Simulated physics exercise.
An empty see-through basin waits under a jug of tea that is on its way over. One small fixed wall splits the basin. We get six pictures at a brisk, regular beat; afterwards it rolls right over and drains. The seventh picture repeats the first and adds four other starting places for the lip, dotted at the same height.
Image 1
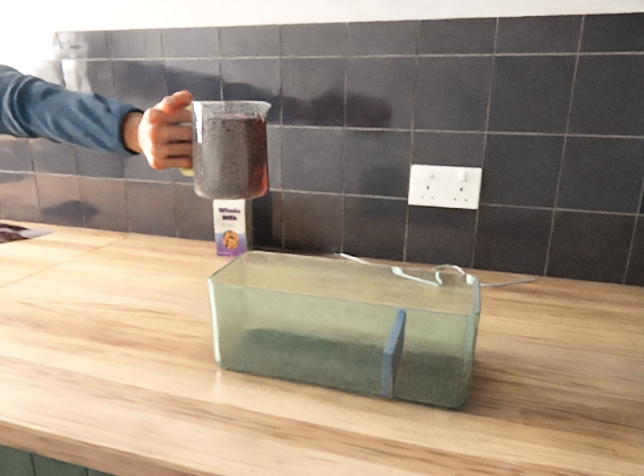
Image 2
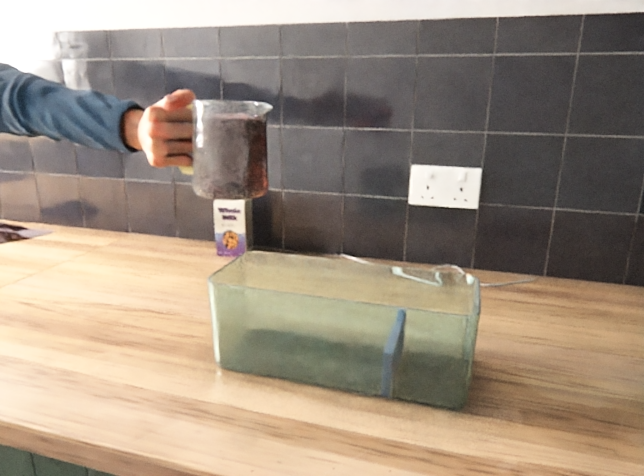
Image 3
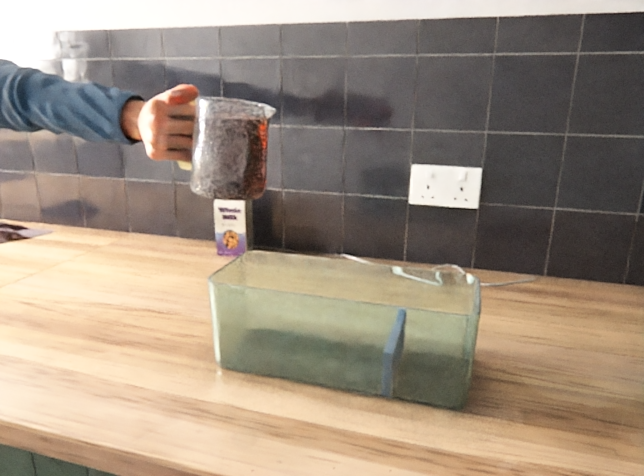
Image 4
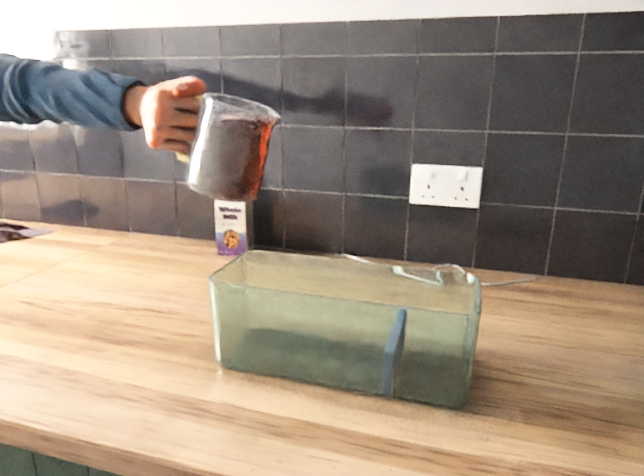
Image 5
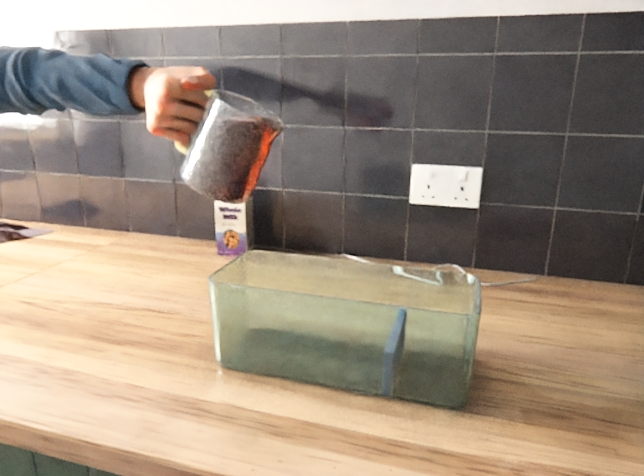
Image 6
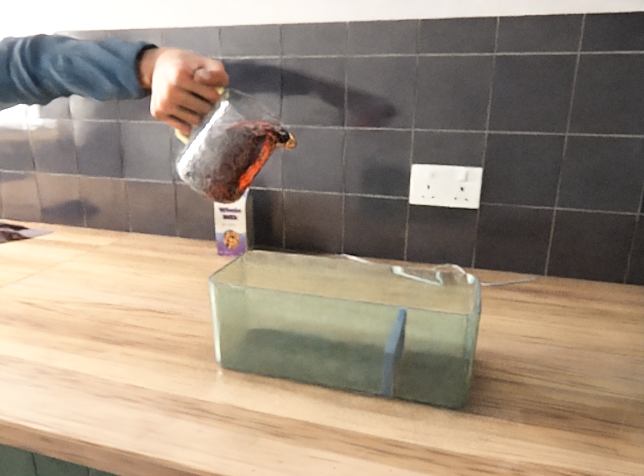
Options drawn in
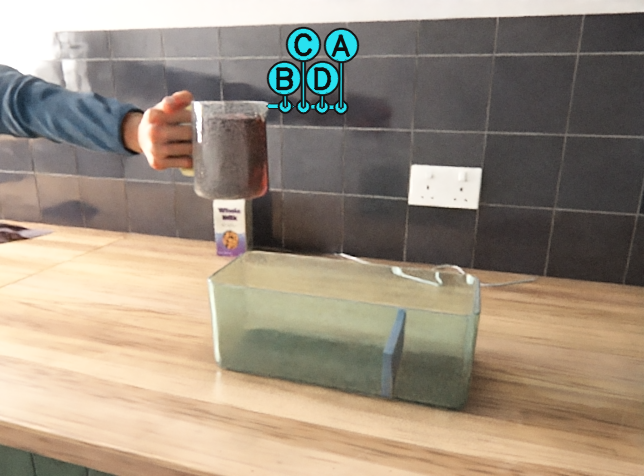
The video shows a hand holding a clear jug of dark reddish-brown liquid above a see-through rectangular basin on a wooden counter, gradually tilting the jug to the right until a little liquid emerges over its lip.
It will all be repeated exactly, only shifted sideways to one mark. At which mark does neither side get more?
Place A.
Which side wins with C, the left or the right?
More ends on the left.
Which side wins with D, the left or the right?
The left side.
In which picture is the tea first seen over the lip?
Picture 6.
On the marked copy, A at (341, 107); B at (285, 106); C at (303, 106); D at (322, 106).
If A is chosen, about 47 % ends left of the wall and 53 % right of it.
If B is chosen, about 95 % ends left of the wall and 3 % right of it.
If C is chosen, about 94 % ends left of the wall and 3 % right of it; 3 % is lost outside.
If D is chosen, about 86 % ends left of the wall and 10 % right of it; 4 % is lost outside.
